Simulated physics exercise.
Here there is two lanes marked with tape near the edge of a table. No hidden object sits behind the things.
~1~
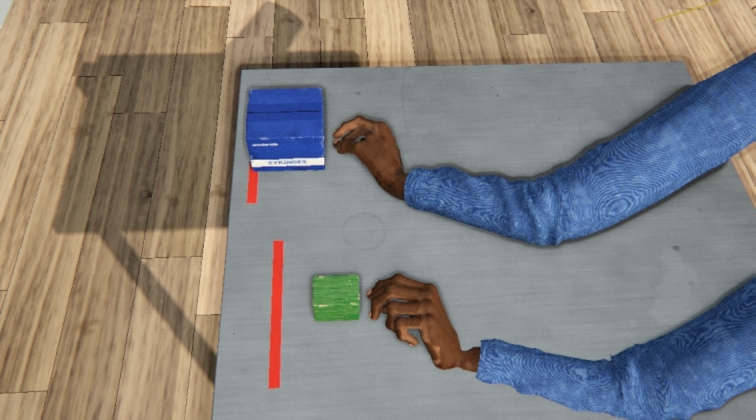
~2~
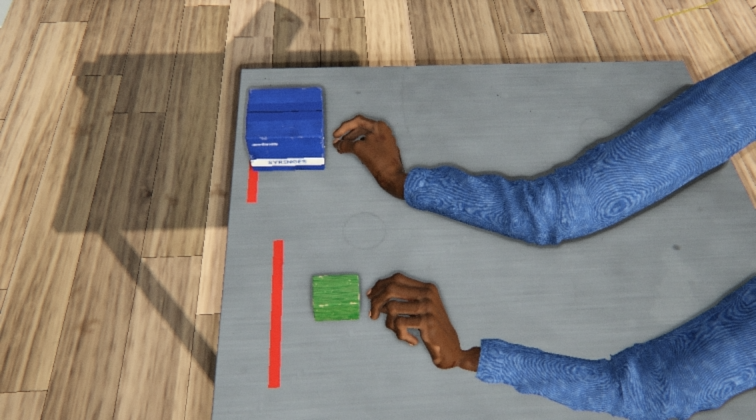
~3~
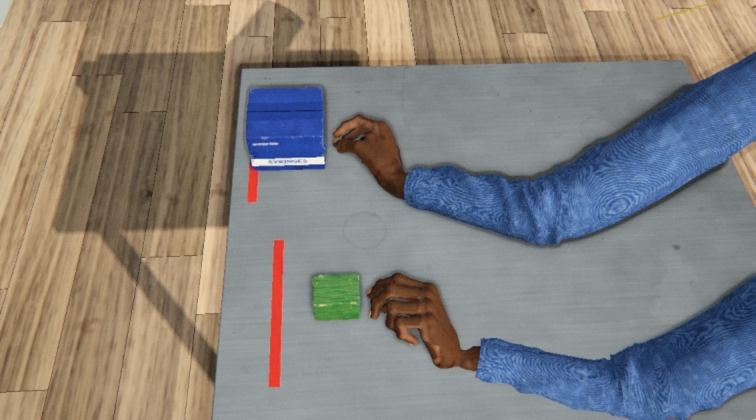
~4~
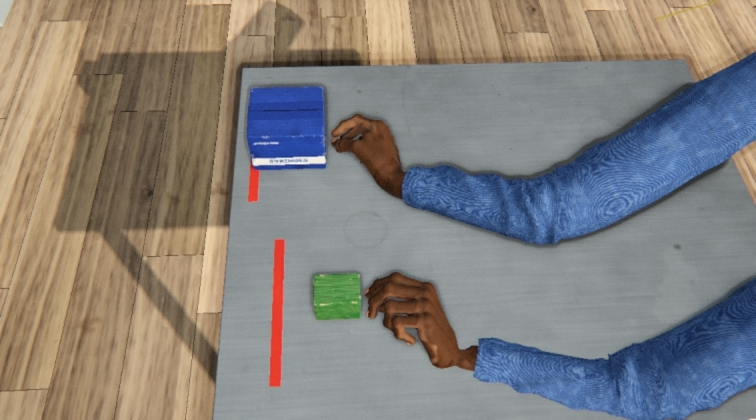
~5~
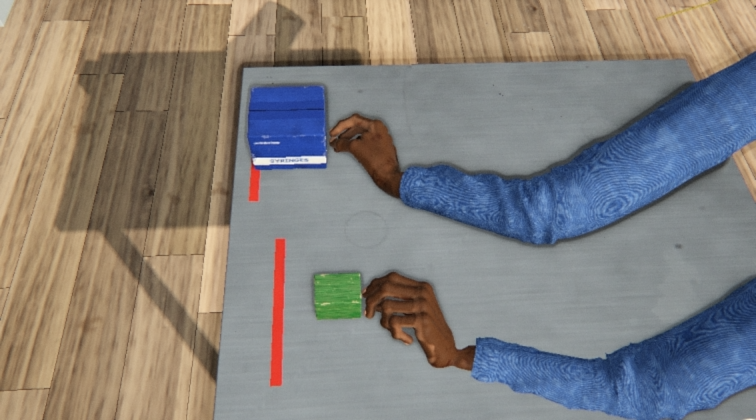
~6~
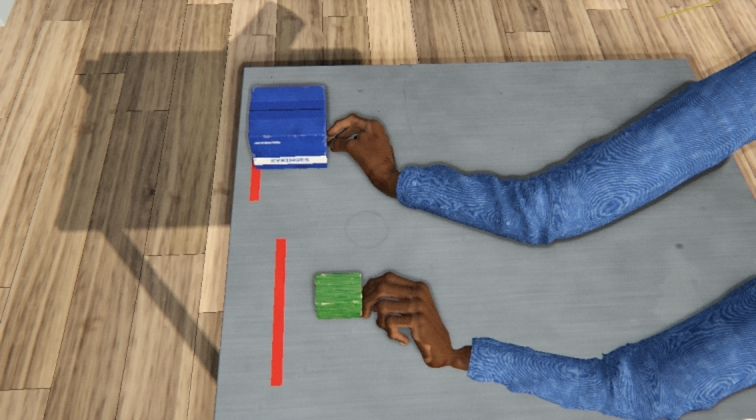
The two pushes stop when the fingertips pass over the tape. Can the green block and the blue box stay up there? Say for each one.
Well, the green block remains on the tabletop, and the blue box goes off the side.
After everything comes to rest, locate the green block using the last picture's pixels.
Its middle settles near (248, 300) in the last picture.
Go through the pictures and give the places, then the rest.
In the first frame, green block (337, 298); blue box (287, 130).
In the second frame, blue box (287, 130).
In the third frame, green block (337, 298).
In the fourth frame, blue box (288, 129).
In the fifth frame, green block (338, 297).
In the sixth frame, green block (339, 297); blue box (290, 128).
Then, 1.58 s on from there, green block displaced well along near (254, 300); blue box turned 7° from its first pose near (215, 131).
Then, 1.90 s on from there, green block displaced well along near (248, 300); blue box on its way down near (212, 229).
In the end, the green block is still on the table, near (248, 300); the blue box drops to the floor.
